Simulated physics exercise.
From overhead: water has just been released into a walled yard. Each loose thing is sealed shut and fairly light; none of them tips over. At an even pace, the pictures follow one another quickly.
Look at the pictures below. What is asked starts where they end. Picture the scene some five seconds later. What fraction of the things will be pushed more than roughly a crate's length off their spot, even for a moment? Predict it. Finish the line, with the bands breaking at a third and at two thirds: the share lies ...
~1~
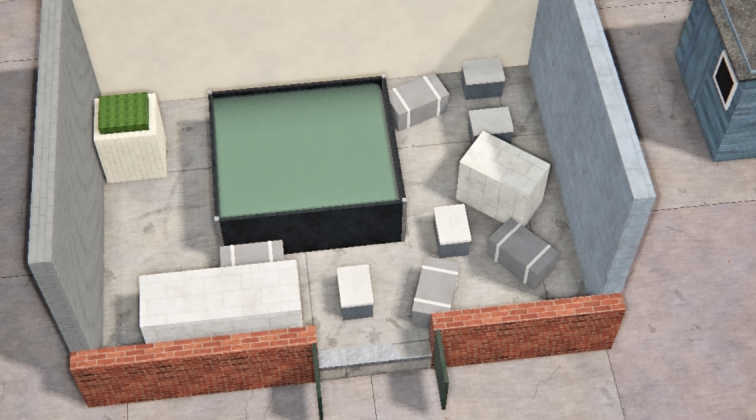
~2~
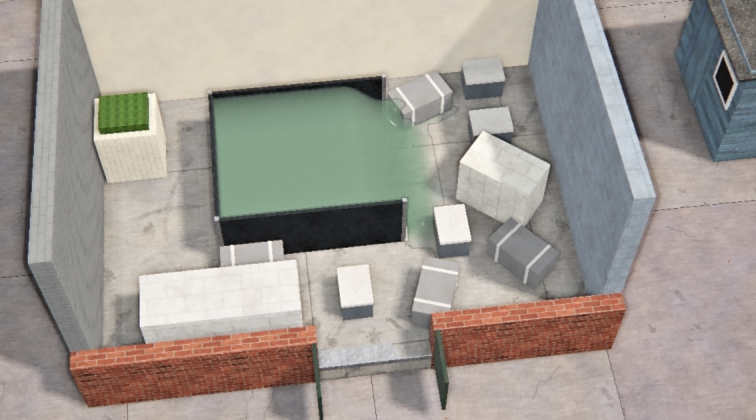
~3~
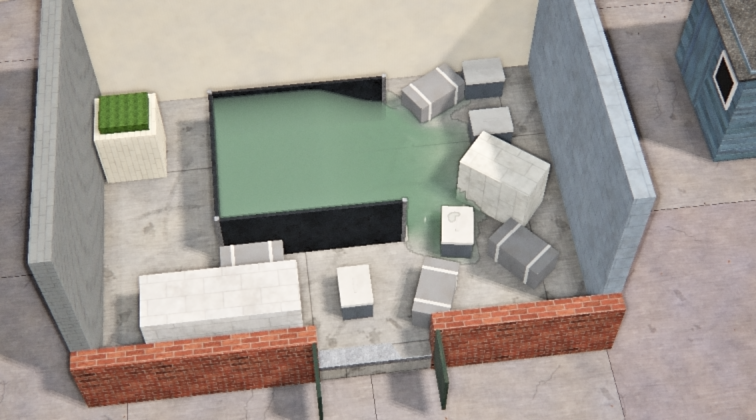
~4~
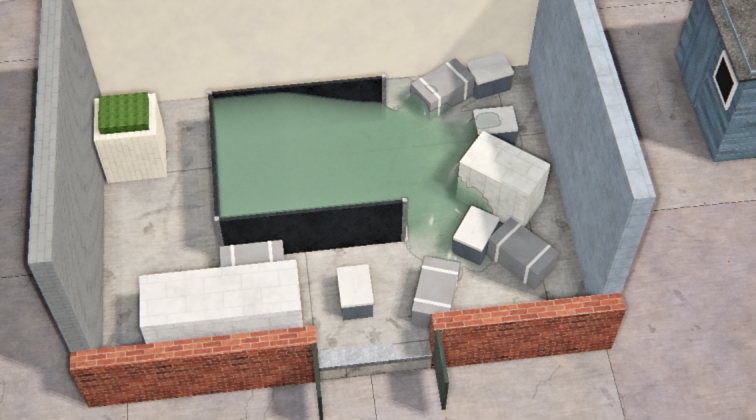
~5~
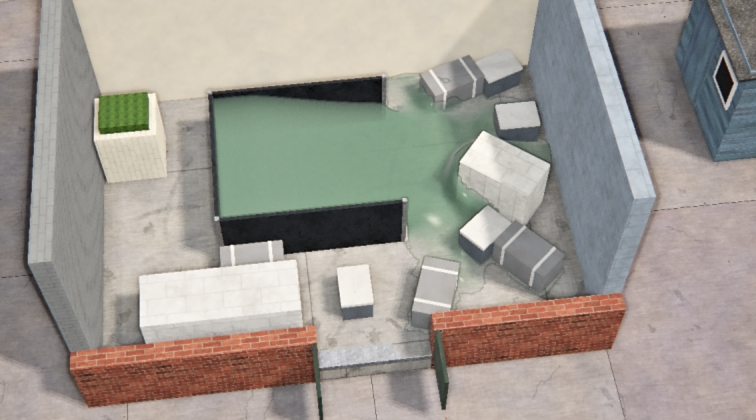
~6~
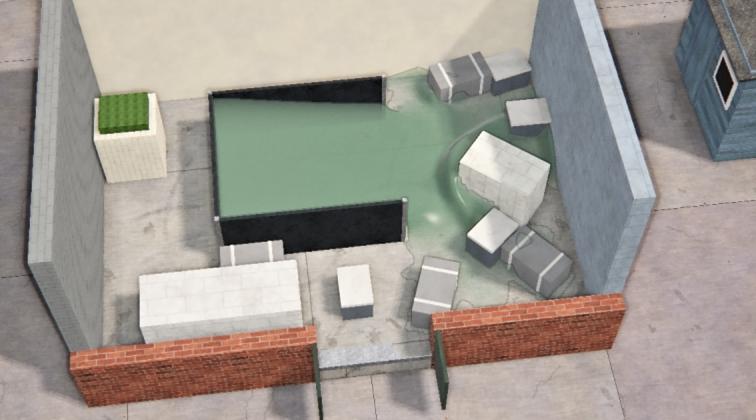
The share lies at two thirds or above.
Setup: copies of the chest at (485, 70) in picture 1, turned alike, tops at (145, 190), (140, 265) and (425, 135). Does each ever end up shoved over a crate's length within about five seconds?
First remains in place, second remains in place, third driven off.
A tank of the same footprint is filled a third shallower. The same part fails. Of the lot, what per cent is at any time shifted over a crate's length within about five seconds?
My estimate is around 90 percent.
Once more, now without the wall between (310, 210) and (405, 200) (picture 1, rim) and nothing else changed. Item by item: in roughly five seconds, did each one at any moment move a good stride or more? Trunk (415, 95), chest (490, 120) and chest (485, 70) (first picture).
Lab note - in sequence: Never that far; never that far; never that far.
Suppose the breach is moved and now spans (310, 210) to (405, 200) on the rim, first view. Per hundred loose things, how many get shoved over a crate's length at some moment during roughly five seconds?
About 40 %.
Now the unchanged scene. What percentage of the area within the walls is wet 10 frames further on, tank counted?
My figure is about 55 percent.
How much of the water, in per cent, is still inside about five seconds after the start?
Estimate: Near 94 in a hundred.
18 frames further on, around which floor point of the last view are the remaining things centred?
Mean floor position: Approx. (339, 225) px, last view.
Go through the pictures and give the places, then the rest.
The first picture shows a trunk at (417, 93) rests on the ground; a chest at (453, 223), on the bottom; 0 of 8 have shifted.
The second picture shows a trunk at (420, 92), on the bottom, close to its start; a chest at (453, 223) rests on the ground; 1 of 8 have shifted.
The third picture shows a trunk at (434, 86), on the bottom, close to its start; a chest at (458, 224) rests on the ground, close to its start; 2 of 8 have shifted.
The fourth picture shows a trunk at (444, 80) rests on the ground, a stride from its start; a chest at (477, 227) rests on the ground, a stride from its start; 4 of 8 have shifted.
The fifth picture shows a trunk at (453, 75), on the bottom, a stride from its start; a chest at (486, 227), on the bottom, a stride from its start; 5 of 8 have shifted.
The sixth picture shows a trunk at (461, 70) rests on the ground, a stride from its start; a chest at (493, 229), afloat, a stride from its start; 5 of 8 have shifted.
A moment on, 4 of 8 are well off their spots; 4 afloat.
Next, 4 of 8 are well off their spots; 4 afloat.
Later, 6 of 8 are well off their spots; 6 afloat.
In the end, 8 of 8 are well off their spots, and 8 have been at some point; 6 afloat.
